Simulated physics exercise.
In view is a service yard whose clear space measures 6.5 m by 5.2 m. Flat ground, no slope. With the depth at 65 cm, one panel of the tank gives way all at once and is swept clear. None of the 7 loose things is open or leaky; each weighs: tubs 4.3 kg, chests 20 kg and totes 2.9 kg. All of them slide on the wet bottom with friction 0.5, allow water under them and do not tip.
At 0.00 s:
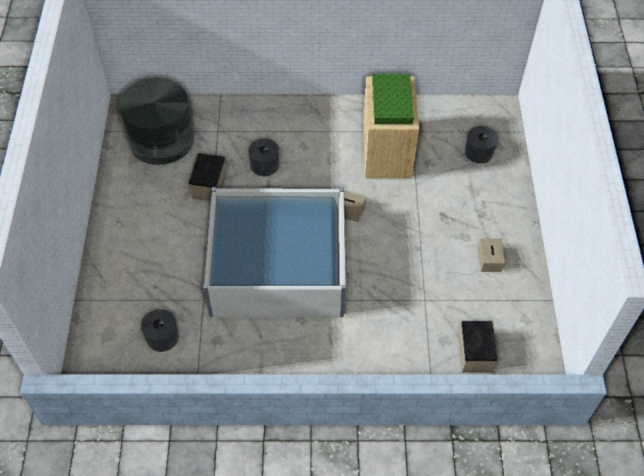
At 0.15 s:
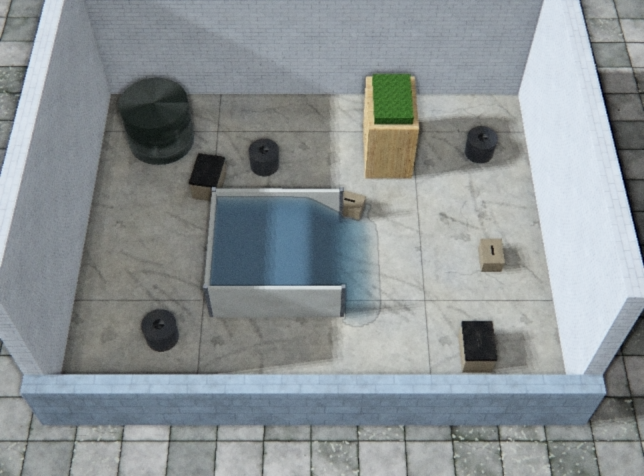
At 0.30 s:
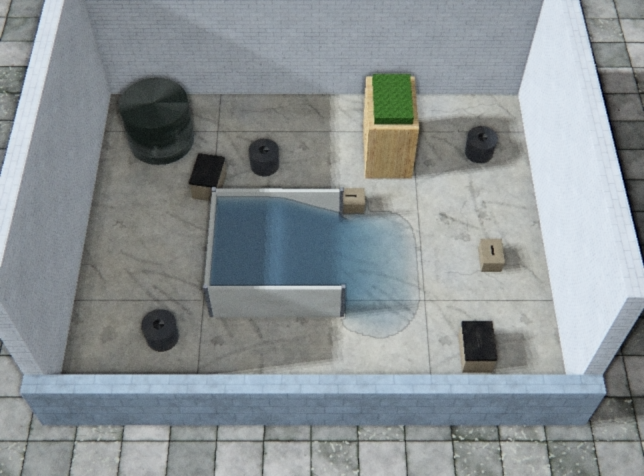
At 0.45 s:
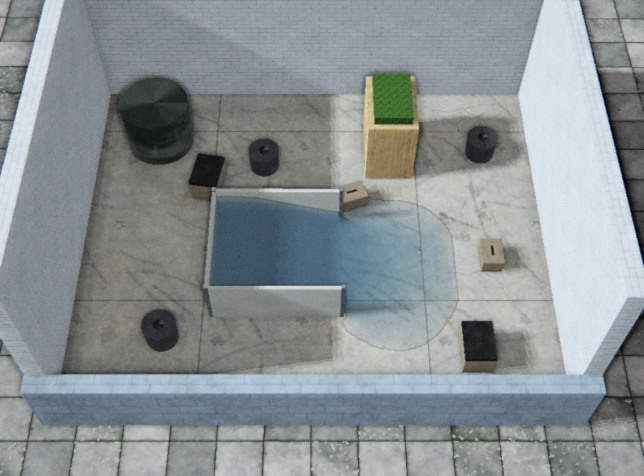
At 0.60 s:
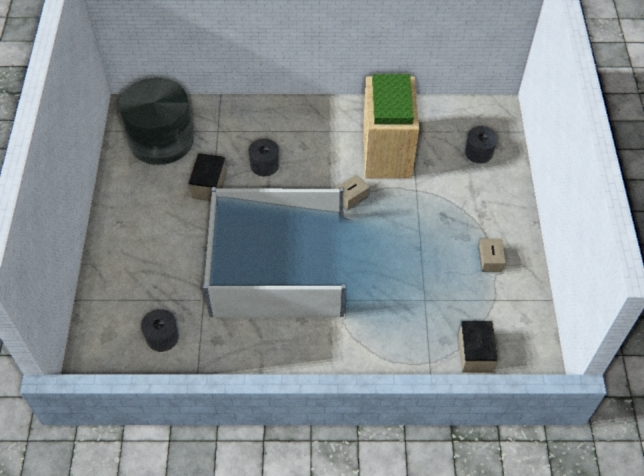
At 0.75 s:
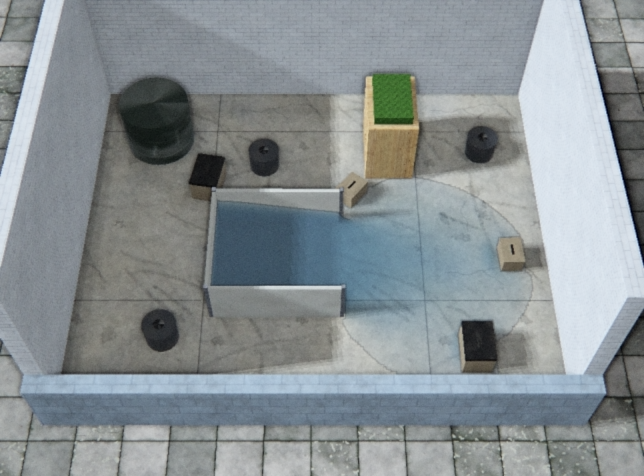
In a walled service yard, the right side of a water-filled tank gives way and water spreads rightward across the floor, nudging a small tan box beside the tank, then pushing another farther right toward the wall.
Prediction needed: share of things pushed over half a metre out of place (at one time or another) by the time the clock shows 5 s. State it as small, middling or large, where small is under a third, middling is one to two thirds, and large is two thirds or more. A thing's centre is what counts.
Middling.
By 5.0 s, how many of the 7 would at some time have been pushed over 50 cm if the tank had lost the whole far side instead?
Then it comes to 6.
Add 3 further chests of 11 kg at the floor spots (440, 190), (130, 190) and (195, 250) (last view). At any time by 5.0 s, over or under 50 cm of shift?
First exceeds it, second falls shy, third falls shy.
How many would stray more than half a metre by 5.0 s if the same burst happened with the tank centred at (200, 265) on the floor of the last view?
Then the count would be 4.
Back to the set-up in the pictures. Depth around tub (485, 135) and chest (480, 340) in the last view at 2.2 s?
8 and 33 cm.
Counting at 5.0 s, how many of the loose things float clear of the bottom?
Total: 2.
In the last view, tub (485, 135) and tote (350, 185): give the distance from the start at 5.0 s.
80 cm, then 30 cm.
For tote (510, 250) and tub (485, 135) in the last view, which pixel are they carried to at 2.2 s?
First one near (543, 237), second near (504, 93).
After 1.1 s 1 of 7 are over 50 cm from their spots; 1 afloat.
After 2.2 s 3 of 7 are over 50 cm from their spots; 3 afloat.
After 3.5 s 2 of 7 are over 50 cm from their spots; 3 afloat.
After 5.0 s 3 of 7 are over 50 cm from their spots, and 3 have been at some point; 2 afloat.
